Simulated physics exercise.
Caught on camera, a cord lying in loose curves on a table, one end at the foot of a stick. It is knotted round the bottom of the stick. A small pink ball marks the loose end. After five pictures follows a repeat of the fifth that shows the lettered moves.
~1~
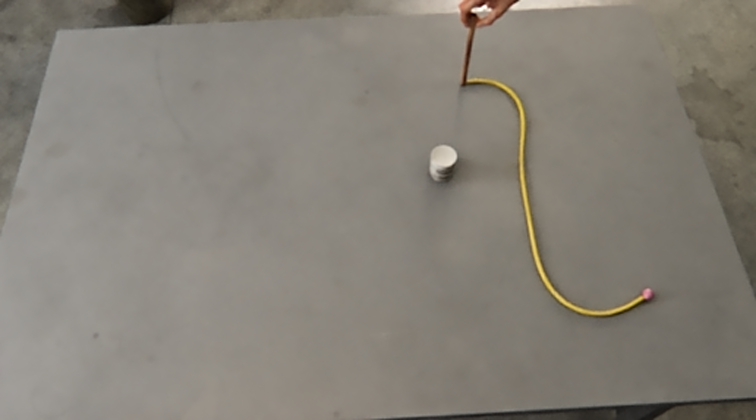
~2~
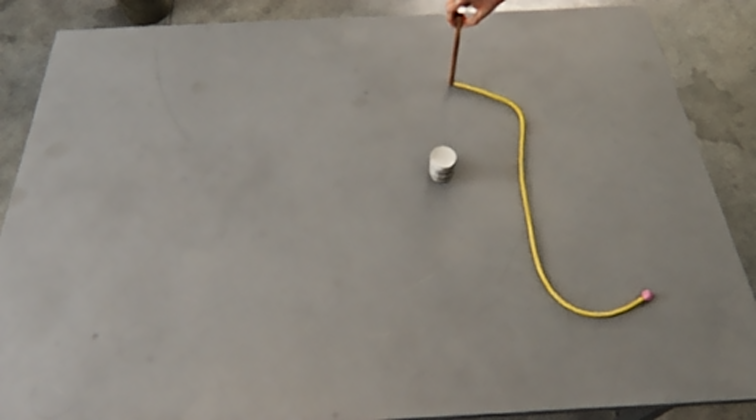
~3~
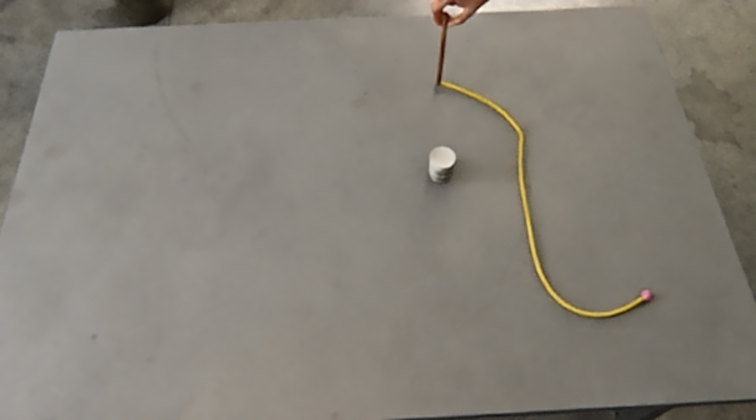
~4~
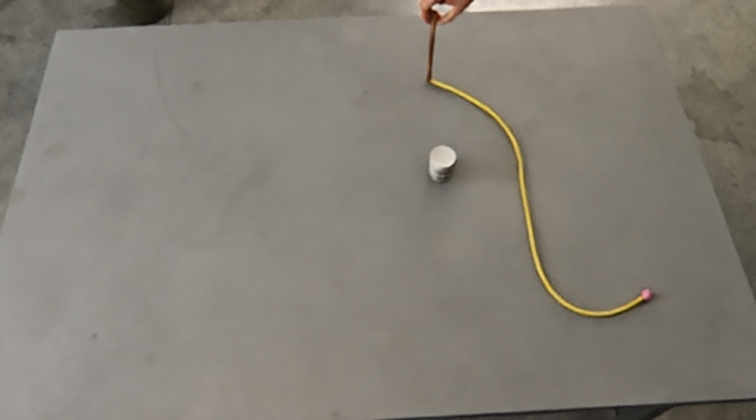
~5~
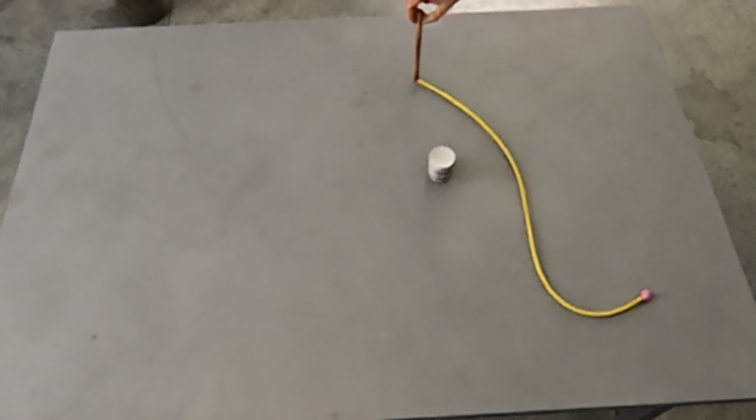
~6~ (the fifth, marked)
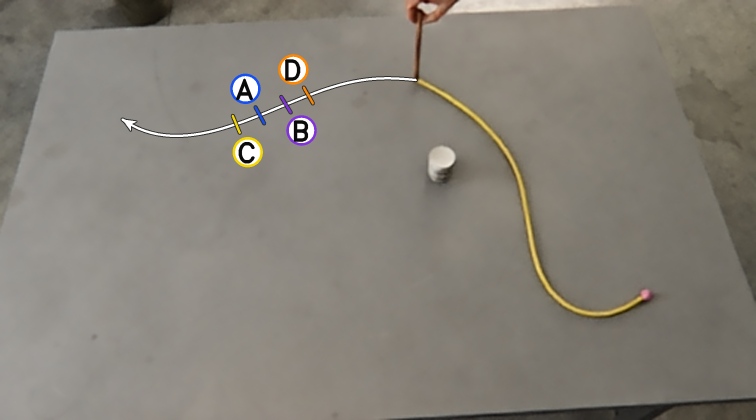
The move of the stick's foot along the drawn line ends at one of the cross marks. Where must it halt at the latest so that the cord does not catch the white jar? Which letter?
D.
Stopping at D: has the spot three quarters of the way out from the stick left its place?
Yes.
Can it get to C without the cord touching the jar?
No.
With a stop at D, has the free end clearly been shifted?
By then, yes.
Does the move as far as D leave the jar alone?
Yes.
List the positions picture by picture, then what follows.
In the first picture, free end (648, 294); white jar (443, 164).
In the second picture, free end (648, 295); white jar (442, 165).
In the third picture, free end (647, 296); white jar (442, 165).
In the fourth picture, free end (647, 295); white jar (442, 164).
In the fifth picture, free end (647, 295); white jar (441, 165).
On the marked copy, A at (260, 115); B at (286, 105); C at (236, 124); D at (308, 95); the route from (416, 80) via (270, 111) to (123, 119).
Taking D. A third of the way, foot of the stick (378, 79), middle of the cord (506, 193), free end (646, 295).
Two thirds of the way, foot of the stick (339, 86), middle of the cord (485, 181), free end (641, 298).
When it is over, foot of the stick (309, 96), middle of the cord (468, 174), free end (627, 297); nothing has been touched.
As for the rest, A brings the cord against the jar; B brings the cord against the jar; C brings the cord against the jar.
